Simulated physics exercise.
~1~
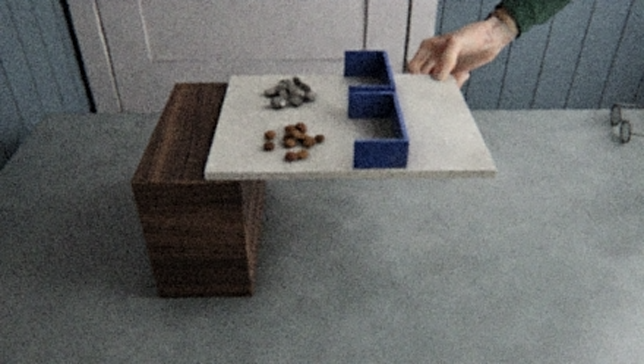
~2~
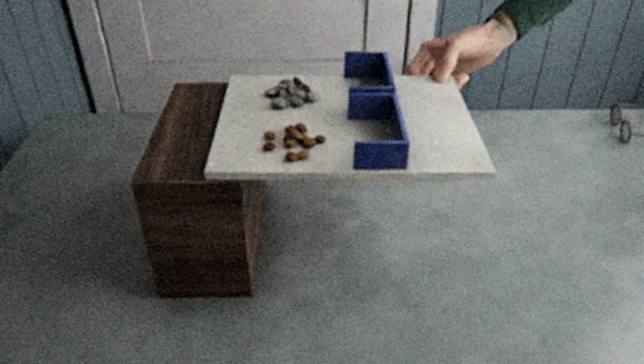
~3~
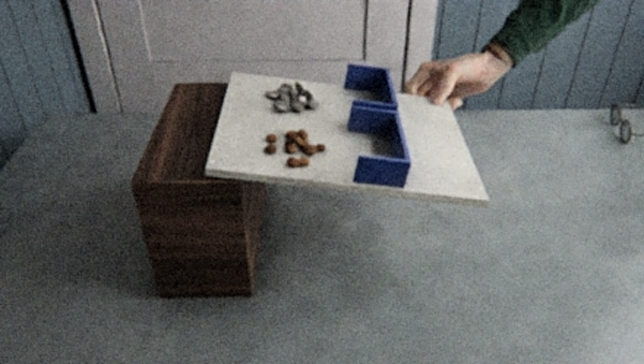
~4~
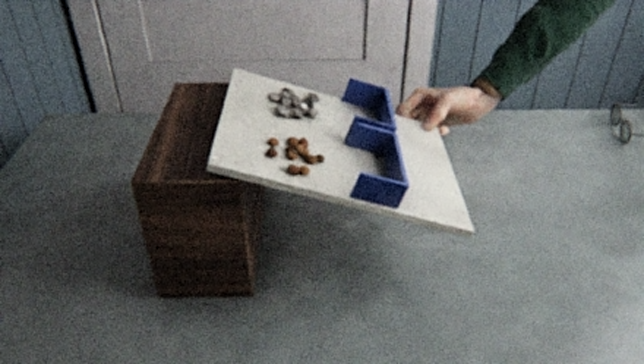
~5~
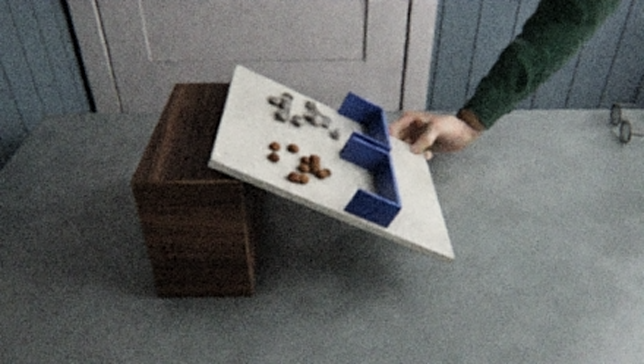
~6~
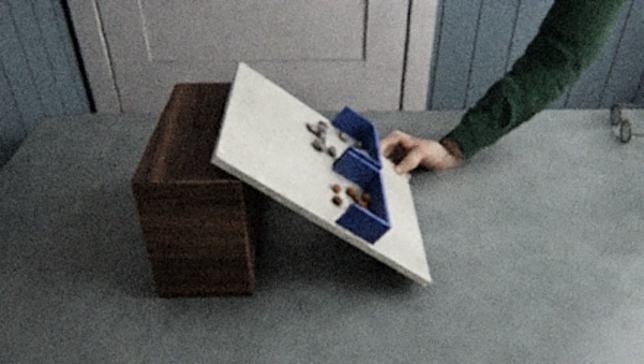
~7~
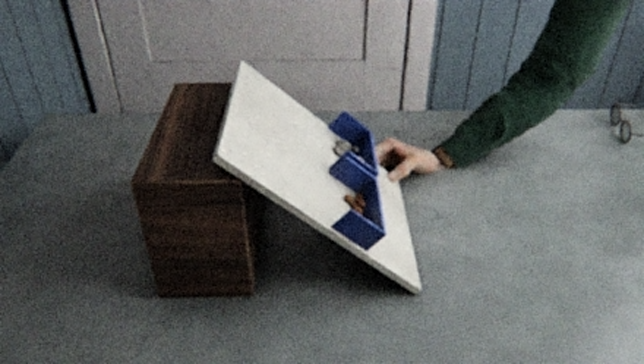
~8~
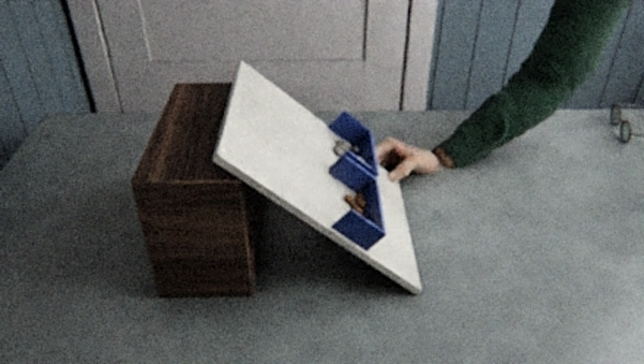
A hand lowered the right end of a pale board propped on a dark wooden block, and as it tilted, the grey pebbles and the small brown pieces slid down to the right, each pile ending up gathered inside its blue barrier.
